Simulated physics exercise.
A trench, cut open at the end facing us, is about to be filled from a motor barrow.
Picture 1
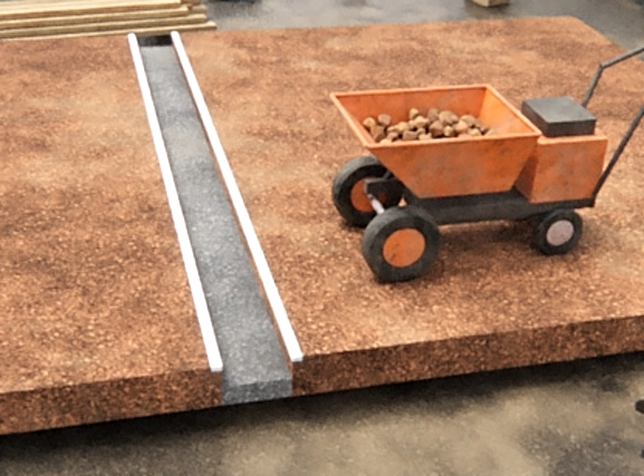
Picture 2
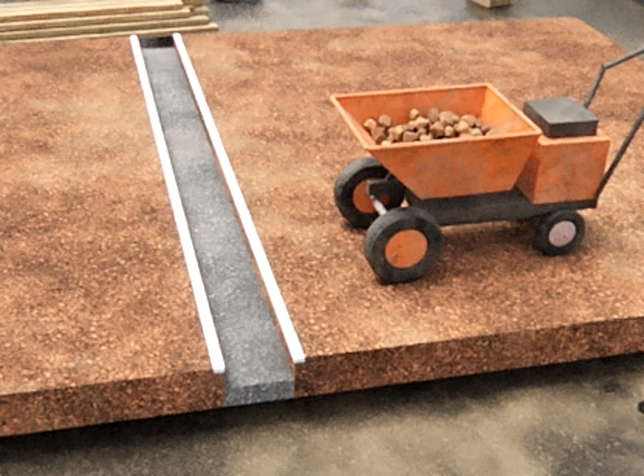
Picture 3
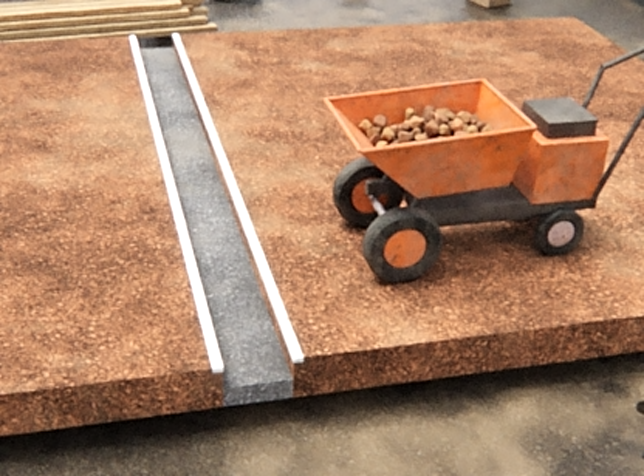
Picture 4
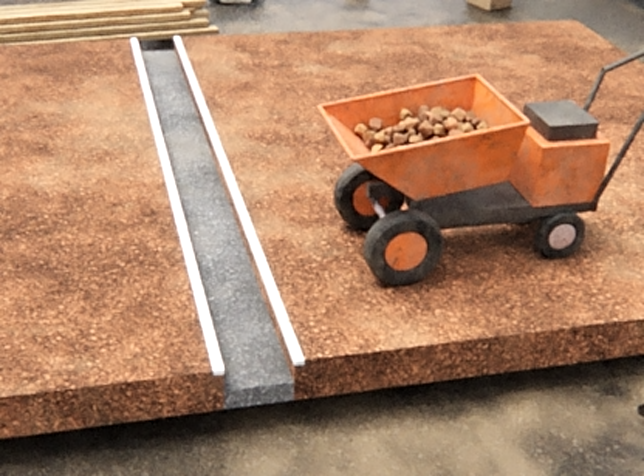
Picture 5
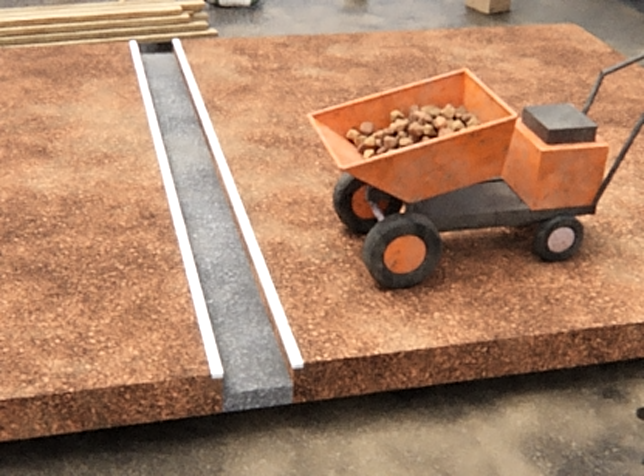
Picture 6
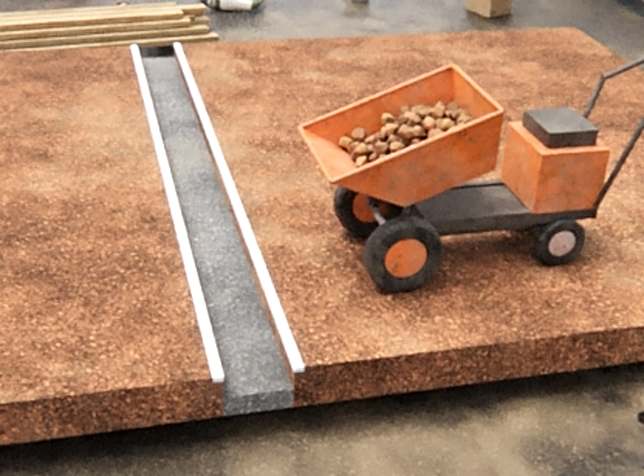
An orange motor barrow loaded with brown lumps stood to the right of a shallow grey trench edged with white strips, and its skip slowly tilted toward the left while the wheels stayed put.
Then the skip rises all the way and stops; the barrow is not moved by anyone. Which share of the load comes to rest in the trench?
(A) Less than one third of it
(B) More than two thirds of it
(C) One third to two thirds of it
More than two thirds of it (B).
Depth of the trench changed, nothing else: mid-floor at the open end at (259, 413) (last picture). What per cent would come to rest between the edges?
Around 100 per cent.
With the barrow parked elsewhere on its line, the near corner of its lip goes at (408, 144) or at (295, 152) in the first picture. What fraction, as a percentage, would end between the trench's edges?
Around 50 % the first time and around 10 % the second.
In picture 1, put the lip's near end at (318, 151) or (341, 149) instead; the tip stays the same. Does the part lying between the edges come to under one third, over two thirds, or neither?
First spot: The middle third; second spot: Over two thirds.
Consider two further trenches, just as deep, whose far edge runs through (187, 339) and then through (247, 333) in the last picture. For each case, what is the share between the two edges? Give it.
The first try comes out at 90 percent and the second at 40 percent.
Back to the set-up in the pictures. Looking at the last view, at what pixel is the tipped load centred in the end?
(230, 278).
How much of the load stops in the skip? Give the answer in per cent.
Estimate: Near 5 %.
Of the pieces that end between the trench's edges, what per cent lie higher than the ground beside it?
My best guess is some 30 per cent.
Just after the last frame, skip tipped steeply; every one in the skip.
A moment on, skip tipped right over; roughly two thirds in the skip; just a few short of the trench; roughly a quarter in or heaped over the trench; just a few falling.
Further on, skip tipped right over; about a tenth in the skip; about a tenth short of the trench; the larger part in or heaped over the trench; just a few beyond it.
When it is over, skip tipped right over; just a few in the skip; about a tenth short of the trench; the larger part in or heaped over the trench; just a few beyond it.
